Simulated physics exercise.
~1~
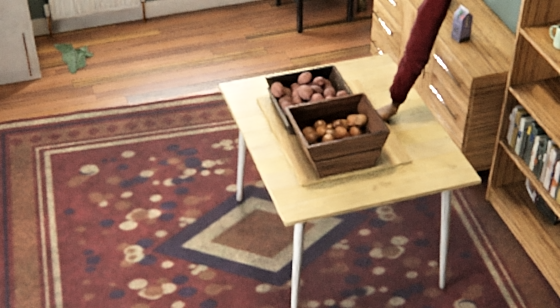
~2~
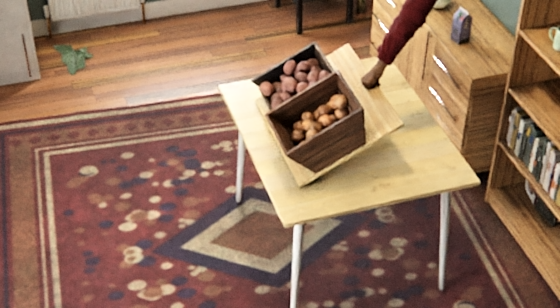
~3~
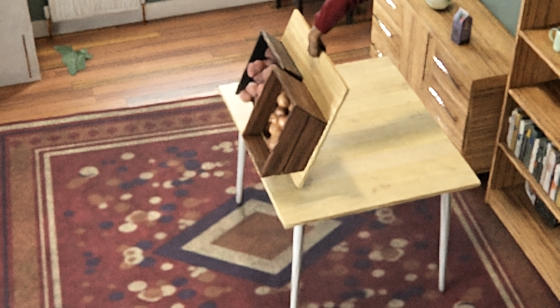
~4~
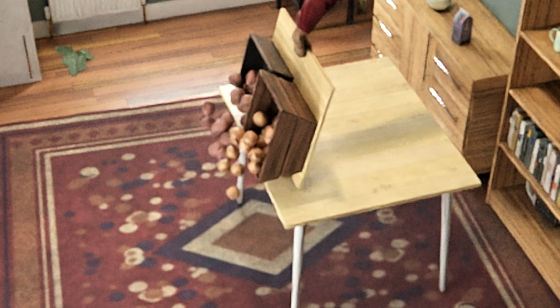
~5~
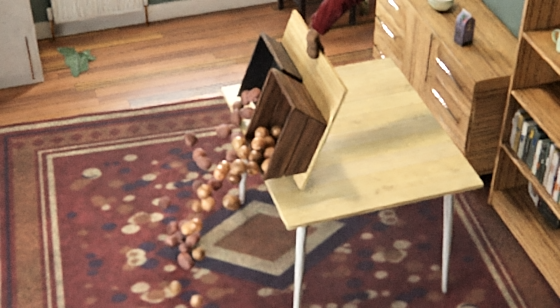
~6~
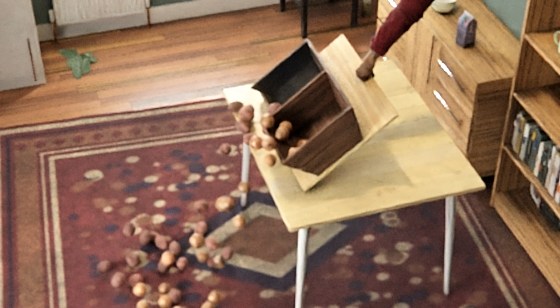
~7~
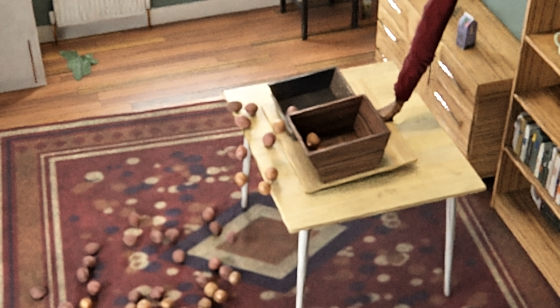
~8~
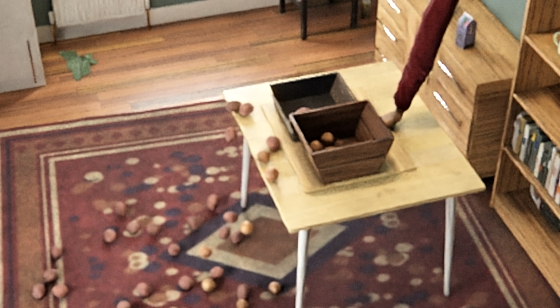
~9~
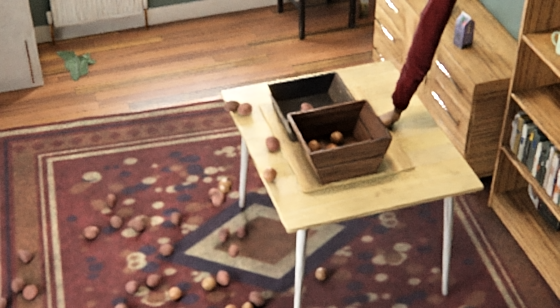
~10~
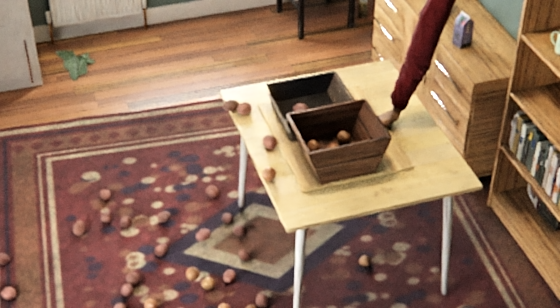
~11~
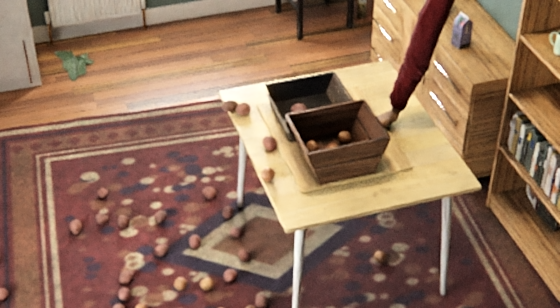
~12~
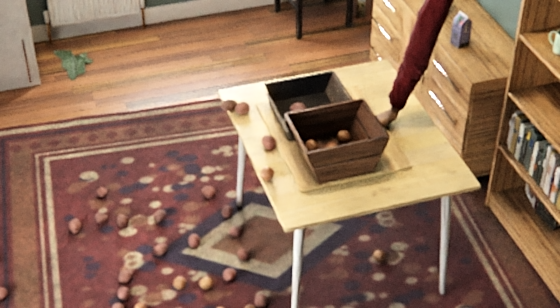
On a table above a patterned rug, a hand tipped up the right end of a board holding two bins of potatoes, spilling most of them leftward across the rug, then lowered it flat, leaving a few in the bins and on the tabletop.
